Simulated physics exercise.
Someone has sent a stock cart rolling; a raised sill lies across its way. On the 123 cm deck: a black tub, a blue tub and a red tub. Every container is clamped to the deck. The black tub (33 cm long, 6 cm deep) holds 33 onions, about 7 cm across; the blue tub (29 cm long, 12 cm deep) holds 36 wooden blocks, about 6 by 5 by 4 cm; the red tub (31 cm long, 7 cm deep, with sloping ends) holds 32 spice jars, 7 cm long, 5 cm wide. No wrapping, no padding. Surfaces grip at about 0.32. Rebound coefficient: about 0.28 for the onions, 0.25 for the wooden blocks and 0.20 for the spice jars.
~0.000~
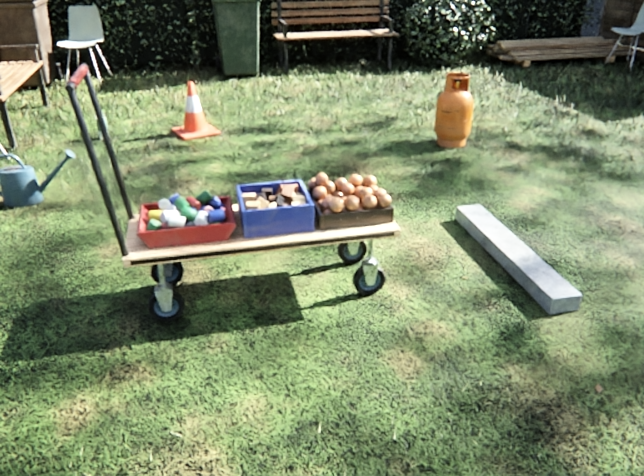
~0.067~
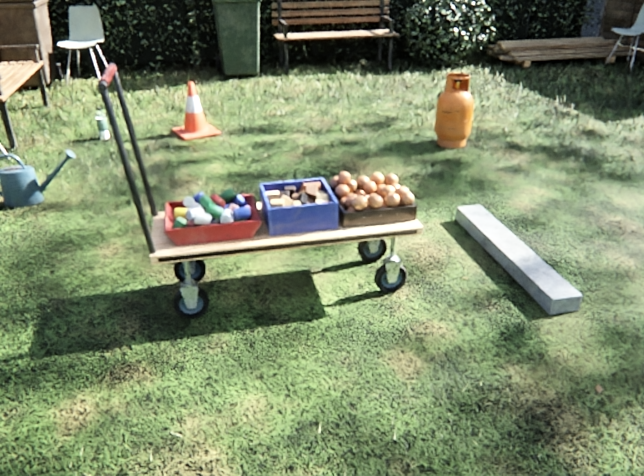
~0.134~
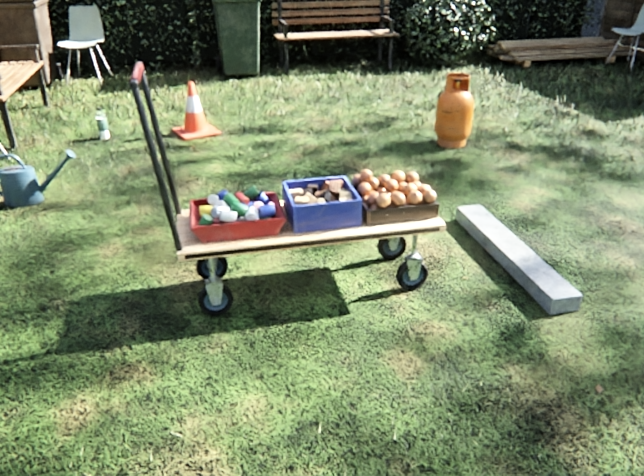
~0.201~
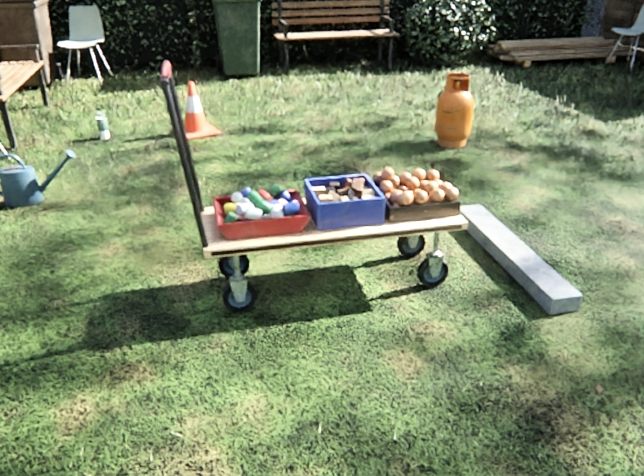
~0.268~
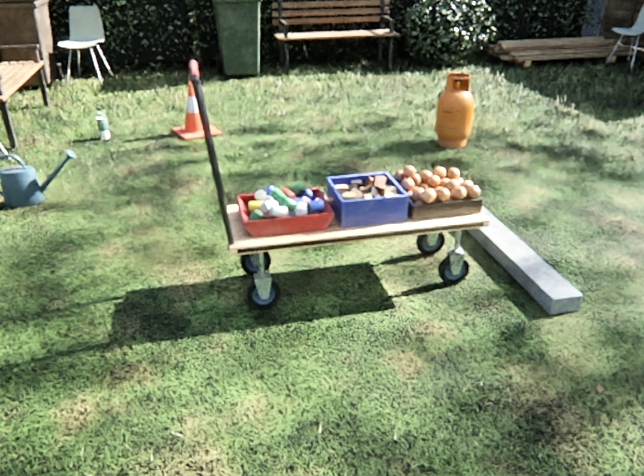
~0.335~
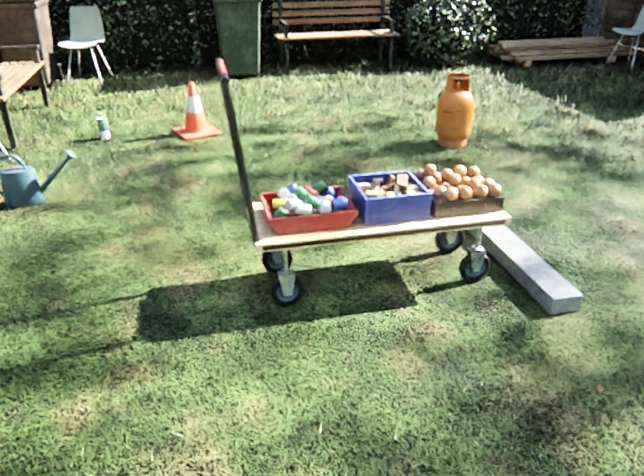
We see a flat cart with an upright handle rolling steadily rightward across a lawn, carrying a red tub of jars, a blue tub of wooden blocks and a container of onions, drawing closer to a pale raised sill.
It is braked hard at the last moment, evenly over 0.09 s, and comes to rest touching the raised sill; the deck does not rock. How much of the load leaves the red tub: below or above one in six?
Less than a sixth of the spice jars leave the red tub.
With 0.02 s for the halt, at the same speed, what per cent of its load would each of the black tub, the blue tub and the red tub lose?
Then black tub 40, blue tub 0, red tub 20 per cent.
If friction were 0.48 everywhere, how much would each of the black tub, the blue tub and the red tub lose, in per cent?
Then black tub 30, blue tub 10, red tub 10 per cent.
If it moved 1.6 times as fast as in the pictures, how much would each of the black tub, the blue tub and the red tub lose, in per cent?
In that case black tub 50, blue tub 10, red tub 30 per cent.
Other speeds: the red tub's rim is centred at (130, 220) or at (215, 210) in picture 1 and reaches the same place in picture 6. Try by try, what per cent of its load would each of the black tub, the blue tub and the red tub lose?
Black tub 50 then 20, blue tub 10 then 0, red tub 30 then 0 per cent.
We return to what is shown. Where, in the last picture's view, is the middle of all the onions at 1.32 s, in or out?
Around (494, 191).
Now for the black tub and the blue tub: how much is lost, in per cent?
Black tub 30, blue tub 0 per cent.
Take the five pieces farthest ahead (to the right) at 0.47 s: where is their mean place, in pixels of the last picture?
Near (511, 178).
After 0.37 s, it begins to slow.
After 0.47 s, the black tub is down by 3 of 33, the blue tub has all 36 and the red tub has all 32.
After 0.59 s, the black tub is down by 8 of 33, the blue tub has all 36 and the red tub is down by 2 of 32.
After 0.82 s, the black tub is down by 10 of 33, the blue tub has all 36 and the red tub is down by 1 of 32.
Final count (at 1.32 s), the black tub is down by 10 of 33, the blue tub has all 36 and the red tub is down by 1 of 32. Asked share, 1 of 32, 3 per cent.
